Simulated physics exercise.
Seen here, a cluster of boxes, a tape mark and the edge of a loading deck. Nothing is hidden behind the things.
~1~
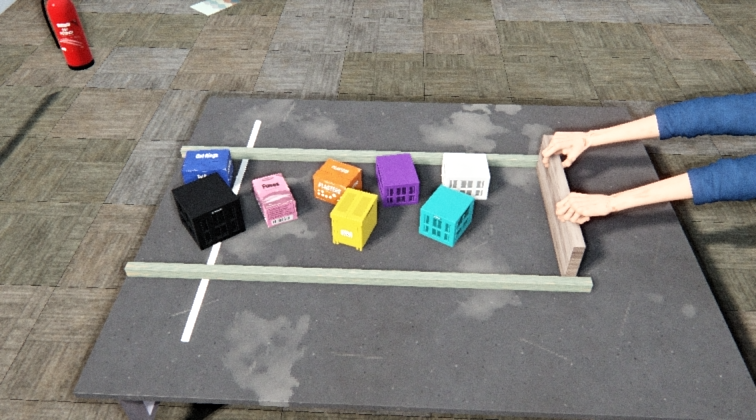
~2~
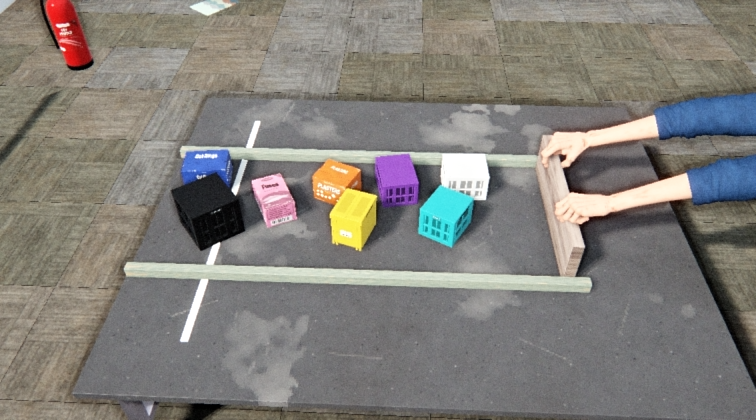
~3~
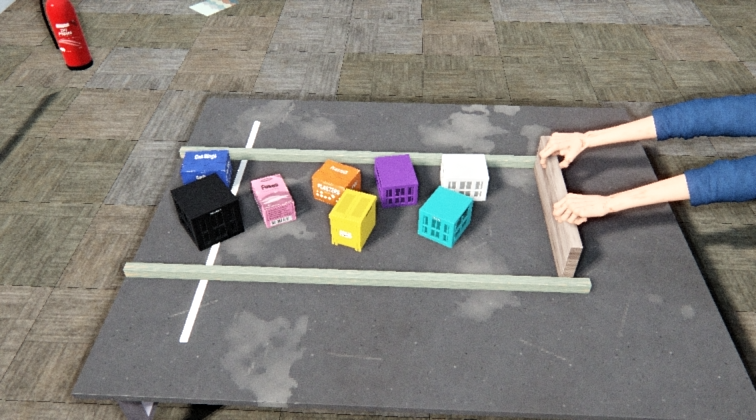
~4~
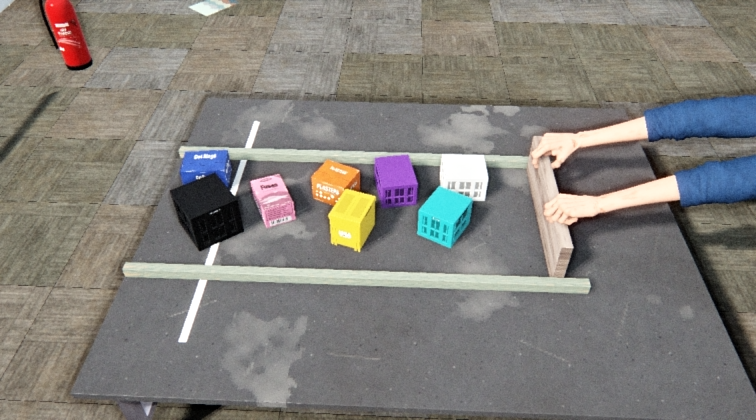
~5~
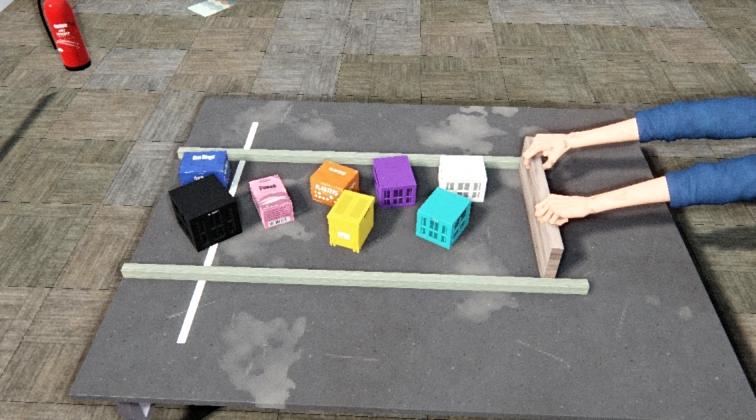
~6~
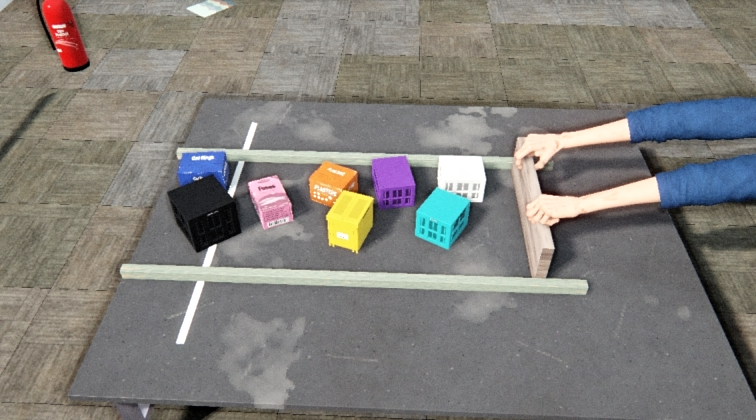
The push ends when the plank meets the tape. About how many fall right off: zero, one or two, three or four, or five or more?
The number that fall off is three or four.
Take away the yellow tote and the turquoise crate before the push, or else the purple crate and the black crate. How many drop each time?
The counts: 2 and 1.
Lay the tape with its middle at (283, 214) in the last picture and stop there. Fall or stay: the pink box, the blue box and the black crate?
The pink box remains up; the blue box drops off; the black crate remains up.
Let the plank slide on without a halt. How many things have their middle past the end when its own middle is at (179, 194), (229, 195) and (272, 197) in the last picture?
In that order 6, 4 and 1.
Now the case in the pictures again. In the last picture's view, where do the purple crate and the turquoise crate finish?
First (174, 172), then (198, 216).
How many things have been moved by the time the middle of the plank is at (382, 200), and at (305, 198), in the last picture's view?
First 6, then 8.
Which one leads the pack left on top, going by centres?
The purple crate ends nearest.
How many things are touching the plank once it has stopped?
It touches 2.
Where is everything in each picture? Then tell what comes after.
Blue box (209, 170); black crate (209, 211); pink box (275, 200); plank (558, 203); tape (229, 210), in the first picture.
Black crate (209, 211); white crate (464, 177), in the second picture.
Pink box (274, 200); orange box (337, 184), in the third picture.
Blue box (207, 171); turquoise crate (445, 217), in the fourth picture.
Black crate (206, 212); purple crate (394, 182), in the fifth picture.
Blue box (204, 172); black crate (205, 213); pink box (271, 202); plank (530, 205); tape (224, 212), in the sixth picture.
Soon after, none off yet; blue box at rest near (204, 172); black crate at rest near (205, 213); pink box at rest near (271, 202).
After that, none off yet; blue box at rest near (204, 172); black crate at rest near (204, 213); pink box displaced a little near (246, 206).
And then, none off yet; blue box tilting a little near (152, 170); black crate displaced about its own width near (167, 220); pink box displaced well along near (194, 200).
In the end, the number that fall off is three or four; gone, orange box, pink box, black crate and blue box.
